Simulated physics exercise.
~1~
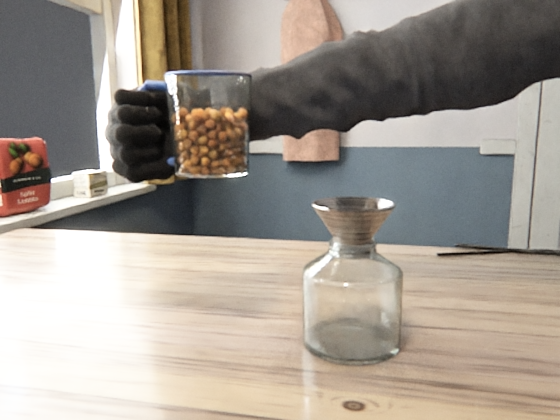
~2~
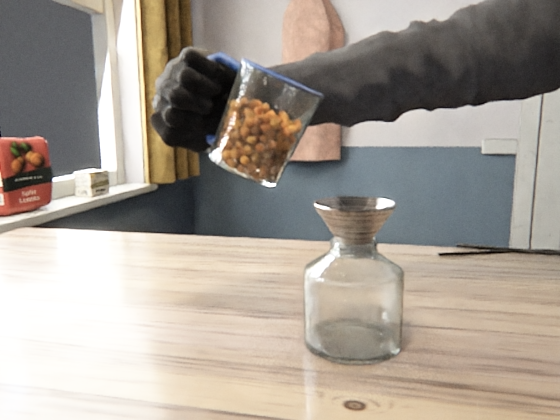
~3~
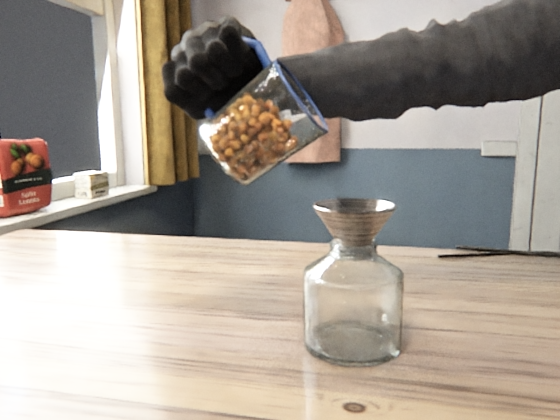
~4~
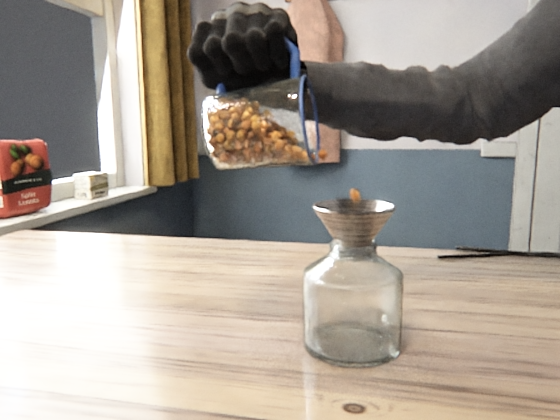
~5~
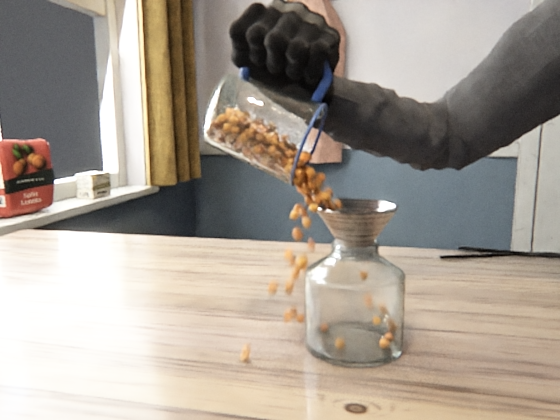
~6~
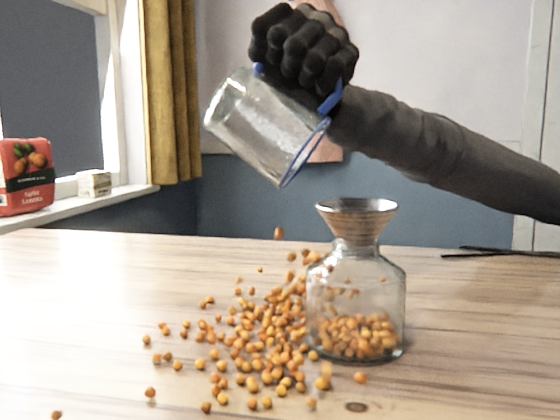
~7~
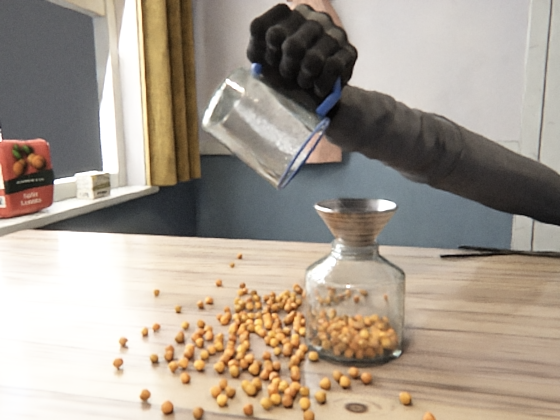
A black-gloved hand tipped a clear measuring cup of roasted chickpeas over a glass jar with a funnel in its neck, pouring until the cup was empty; most spilled across the wooden table, while some landed in the jar.
